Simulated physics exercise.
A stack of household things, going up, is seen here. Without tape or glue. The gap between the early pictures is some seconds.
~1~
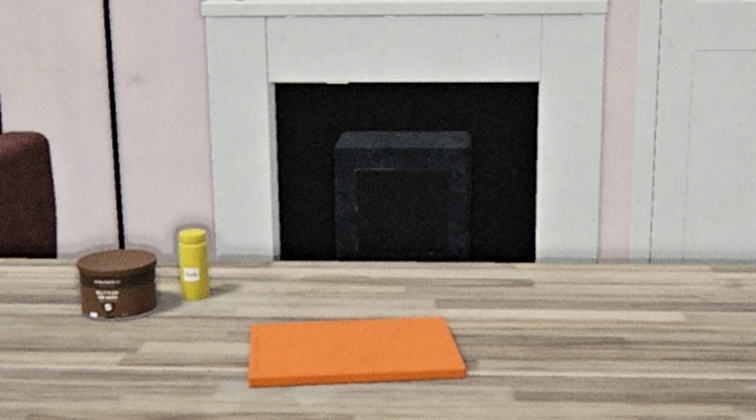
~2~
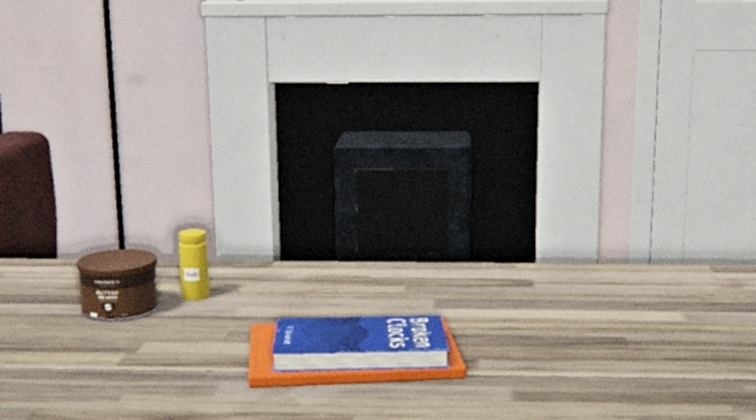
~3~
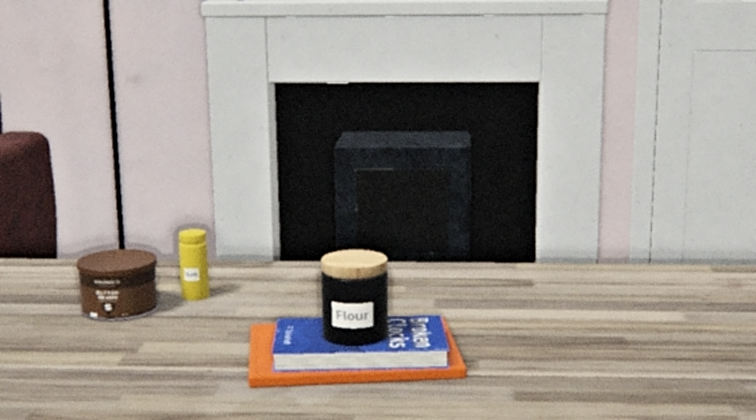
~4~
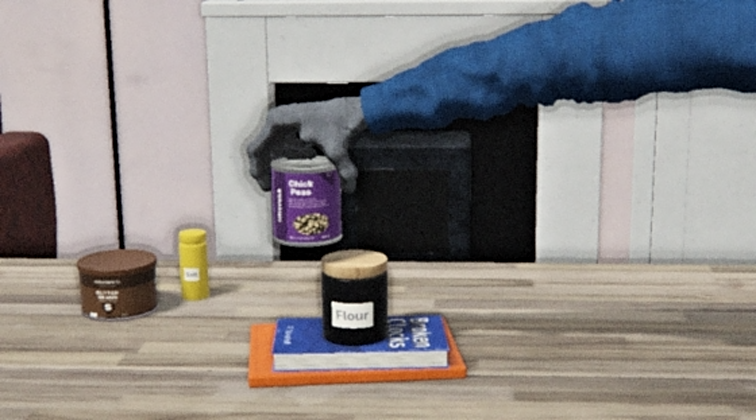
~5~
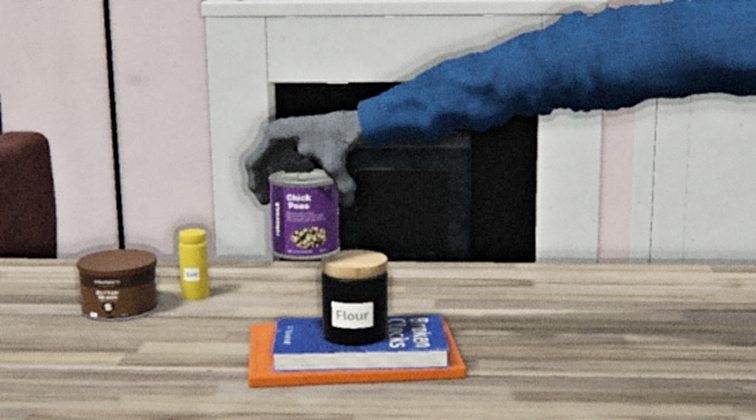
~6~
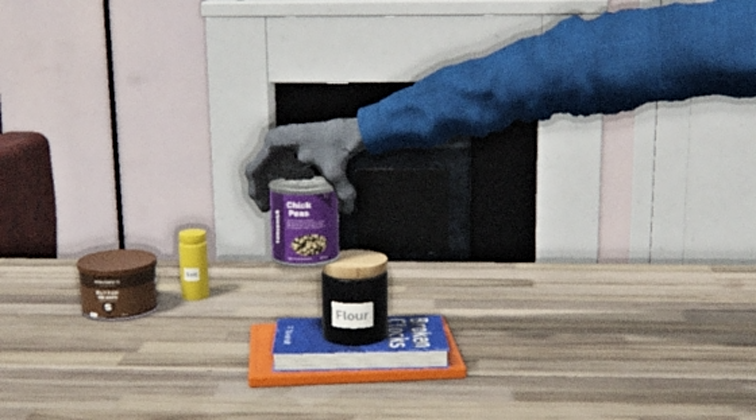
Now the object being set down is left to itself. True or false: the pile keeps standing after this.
False.
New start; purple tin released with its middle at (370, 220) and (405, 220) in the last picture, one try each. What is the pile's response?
Case 1: Stable. Case 2: Collapse.
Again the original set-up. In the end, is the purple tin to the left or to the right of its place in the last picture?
Direction of travel: Leftward.
Then, 0.30 s later than the last frame, purple tin now fallen.
Then, 0.40 s later than the last frame, things are still on the move.
Then, 0.50 s later than the last frame, as before.
When it is over, fallen, purple tin; the other 5 as before. End places, in pixels of the last picture, purple tin near (109, 331). The pile gives way.
